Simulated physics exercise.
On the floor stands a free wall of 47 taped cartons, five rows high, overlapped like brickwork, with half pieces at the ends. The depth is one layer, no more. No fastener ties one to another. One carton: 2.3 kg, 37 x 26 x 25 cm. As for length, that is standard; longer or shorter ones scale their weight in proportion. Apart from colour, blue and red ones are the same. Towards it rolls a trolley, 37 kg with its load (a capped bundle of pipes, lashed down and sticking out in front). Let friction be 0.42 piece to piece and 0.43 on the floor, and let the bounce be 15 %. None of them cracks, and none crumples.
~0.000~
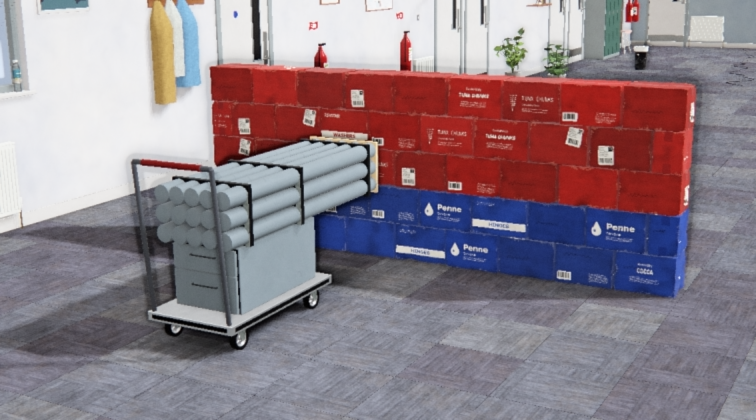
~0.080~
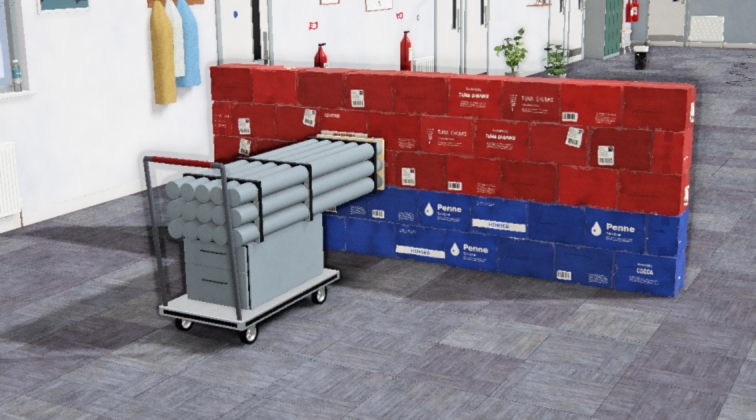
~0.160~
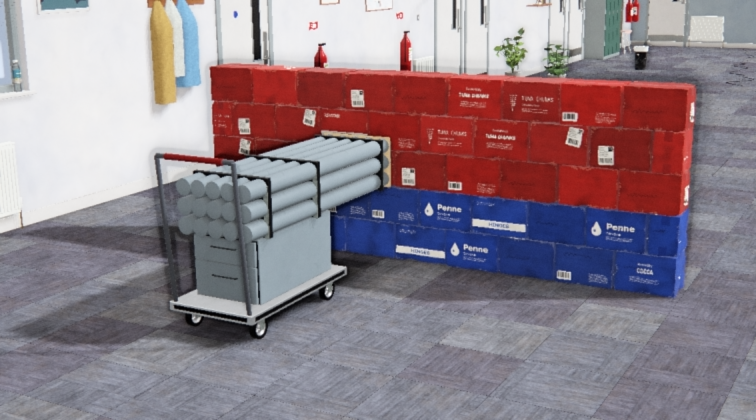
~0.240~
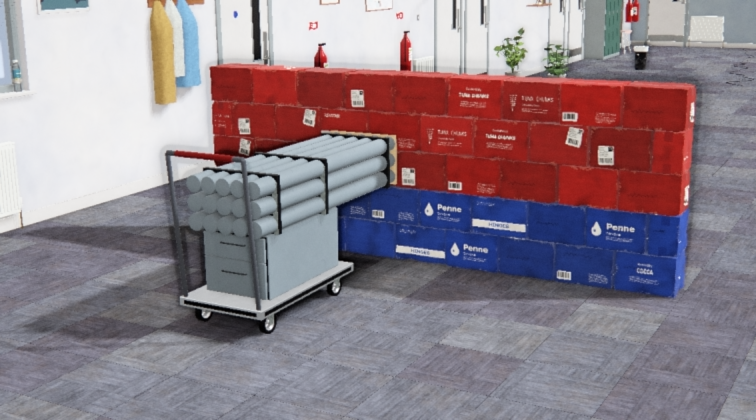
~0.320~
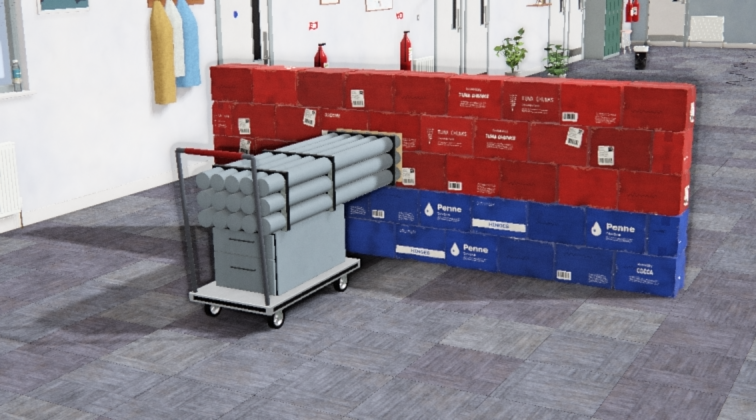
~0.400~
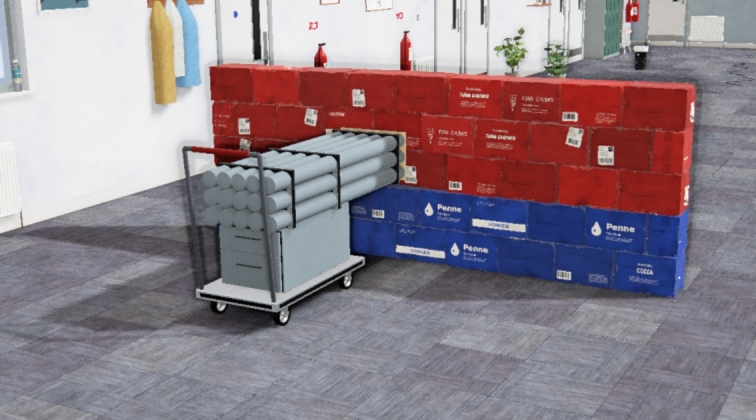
A trolley carrying a strapped bundle of grey pipes rolls up to a red and blue carton wall, nudging several boxes slightly.
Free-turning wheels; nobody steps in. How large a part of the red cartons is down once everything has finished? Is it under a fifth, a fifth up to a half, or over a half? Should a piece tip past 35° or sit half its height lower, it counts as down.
It is under a fifth.
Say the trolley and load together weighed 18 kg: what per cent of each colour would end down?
Blue 0, red 0 per cent.
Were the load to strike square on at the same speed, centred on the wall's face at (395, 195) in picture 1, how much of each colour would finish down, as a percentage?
In that case you'd see blue at 0 per cent and red at 0 per cent down.
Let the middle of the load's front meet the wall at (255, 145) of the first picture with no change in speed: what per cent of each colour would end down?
Down at the end: Blue 20 percent, red 30 percent.
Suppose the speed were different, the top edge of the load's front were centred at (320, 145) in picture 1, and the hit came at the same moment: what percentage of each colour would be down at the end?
Result - blue: 10%; red: 40%.
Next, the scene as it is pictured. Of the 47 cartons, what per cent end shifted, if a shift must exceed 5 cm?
That makes 20 percent.
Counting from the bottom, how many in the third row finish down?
From that row, 0 end down.
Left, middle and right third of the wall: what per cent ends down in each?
In per cent: Left 0, middle 0, right 0.
By 0.46 s, load 10 cm past the wall's line, still rolling; none of the 28 red cartons down (0 of 47 in all colours); top red carton unmoved.
By 0.56 s, load 13 cm past the wall's line, still rolling; none of the 28 red cartons down (0 of 47 in all colours); top red carton unmoved.
By 1.00 s, load 15 cm past the wall's line, stopped; none of the 28 red cartons down (0 of 47 in all colours); top red carton unmoved.
When it is over (1.7 s), load 14 cm past the wall's line, stopped; none of the 28 red cartons down (0 of 47 in all colours); top red carton unmoved; top blue carton unmoved. That is 0 per cent. In pixels of the last frame, middles, top red carton near (240, 83), top blue carton near (506, 213).
